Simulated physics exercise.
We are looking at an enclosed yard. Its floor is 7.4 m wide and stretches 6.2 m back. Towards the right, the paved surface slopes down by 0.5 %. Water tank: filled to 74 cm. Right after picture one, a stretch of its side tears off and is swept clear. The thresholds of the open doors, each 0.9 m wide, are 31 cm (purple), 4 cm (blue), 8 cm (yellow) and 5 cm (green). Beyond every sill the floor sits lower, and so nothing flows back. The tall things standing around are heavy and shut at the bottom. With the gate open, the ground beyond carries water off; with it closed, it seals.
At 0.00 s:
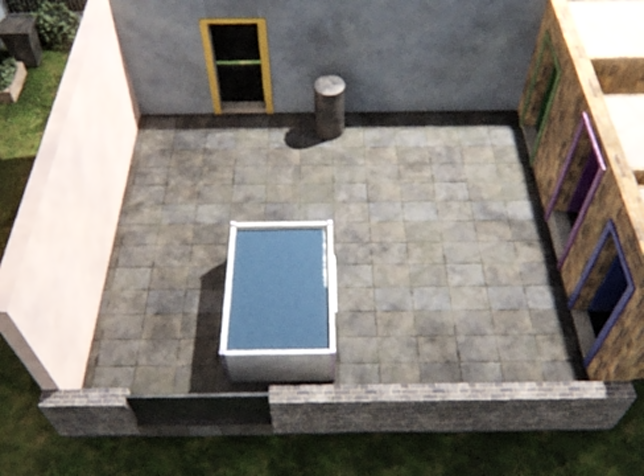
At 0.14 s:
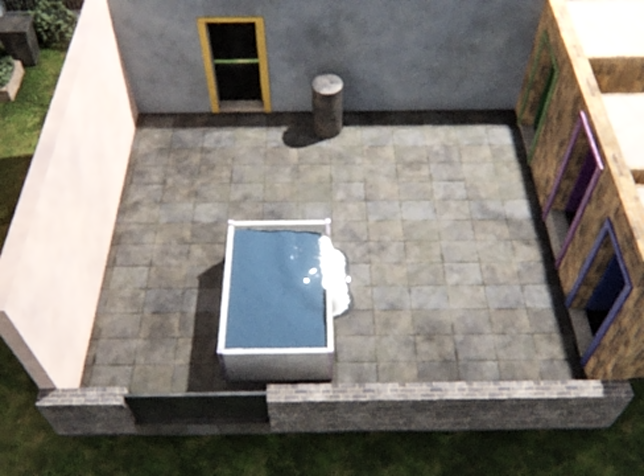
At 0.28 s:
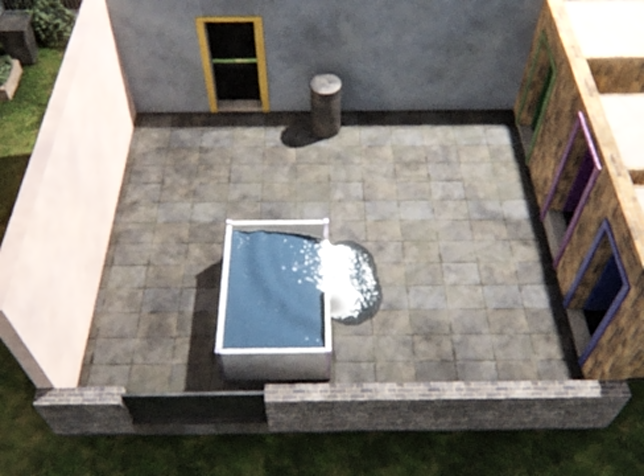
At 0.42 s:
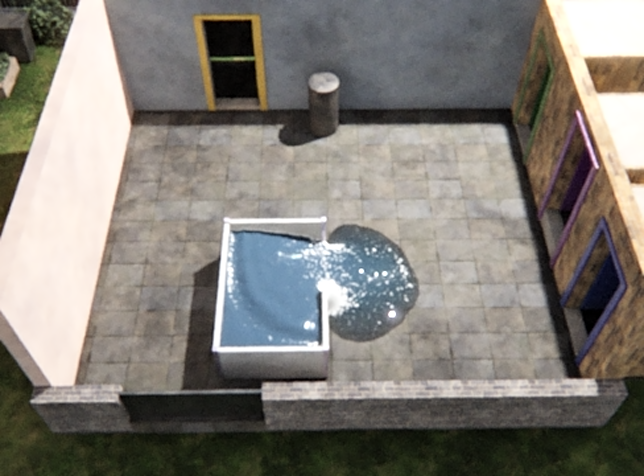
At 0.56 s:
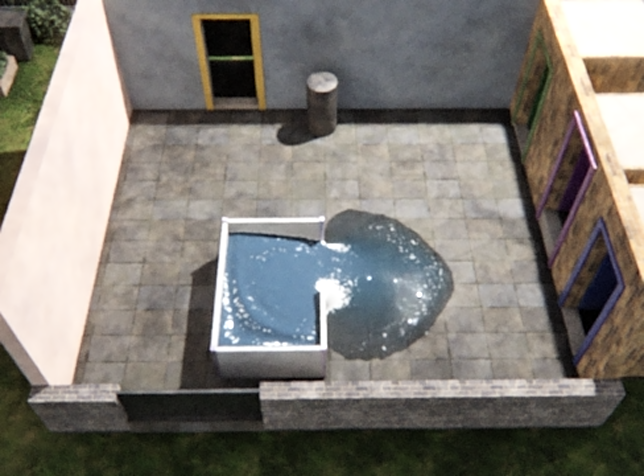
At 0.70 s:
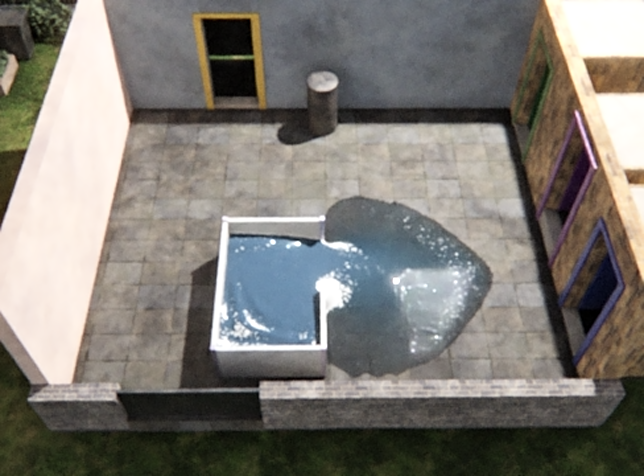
In the video, a white-rimmed rectangular tank of still water stands in a paved, walled yard, then water bursts through its right side and spreads rightward across the floor in a widening, glistening pool while the tank's surface ripples.
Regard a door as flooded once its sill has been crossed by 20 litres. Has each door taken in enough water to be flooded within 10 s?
The purple door has not; the blue door has; the yellow door has not; the green door has.
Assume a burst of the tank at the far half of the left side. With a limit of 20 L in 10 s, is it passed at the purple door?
Then the purple door ends up within bounds.
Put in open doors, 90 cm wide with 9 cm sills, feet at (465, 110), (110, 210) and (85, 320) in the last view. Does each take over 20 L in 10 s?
Taking them in order, the first gets enough, the second too little and the third too little.
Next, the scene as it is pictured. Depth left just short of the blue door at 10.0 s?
The depth there is around 6.5 cm.
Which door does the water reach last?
The yellow door.
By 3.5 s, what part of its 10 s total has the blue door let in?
Share: ~ 50 %.
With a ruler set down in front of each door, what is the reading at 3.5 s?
Depths: Purple door 17 cm, blue door 16 cm, yellow door 0 cm, green door 13 cm.
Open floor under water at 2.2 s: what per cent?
Roughly 45 % of the floor is wet.
After 1.4 s water covers 30 % of the floor and is deepest (37 cm) near (331, 269); purple door 25 cm at the sill, 0 L in, blue door 3 cm at the sill, 4 L in, yellow door not reached, green door not reached.
After 2.2 s water covers 45 % of the floor and is deepest (28 cm) near (540, 268); purple door 27 cm at the sill, 0 L in, blue door 13 cm at the sill, 68 L in, yellow door not reached, green door 13 cm at the sill, 1 L in.
After 3.5 s water covers 40 % of the floor and is deepest (24 cm) near (515, 129); purple door 17 cm at the sill, 0 L in, blue door 16 cm at the sill, 169 L in, yellow door not reached, green door 13 cm at the sill, 32 L in.
After 6.0 s water covers 60 % of the floor and is deepest (13 cm) near (519, 143); purple door 11 cm at the sill, 0 L in, blue door 9 cm at the sill, 275 L in, yellow door 2 cm at the sill, 0 L in, green door 12 cm at the sill, 100 L in.
After 10.0 s water covers 90 % of the floor and is deepest (10 cm) near (346, 130); purple door 7 cm at the sill, 0 L in, blue door 7 cm at the sill, 326 L in, yellow door 1 cm at the sill, 0 L in, green door 8 cm at the sill, 158 L in.
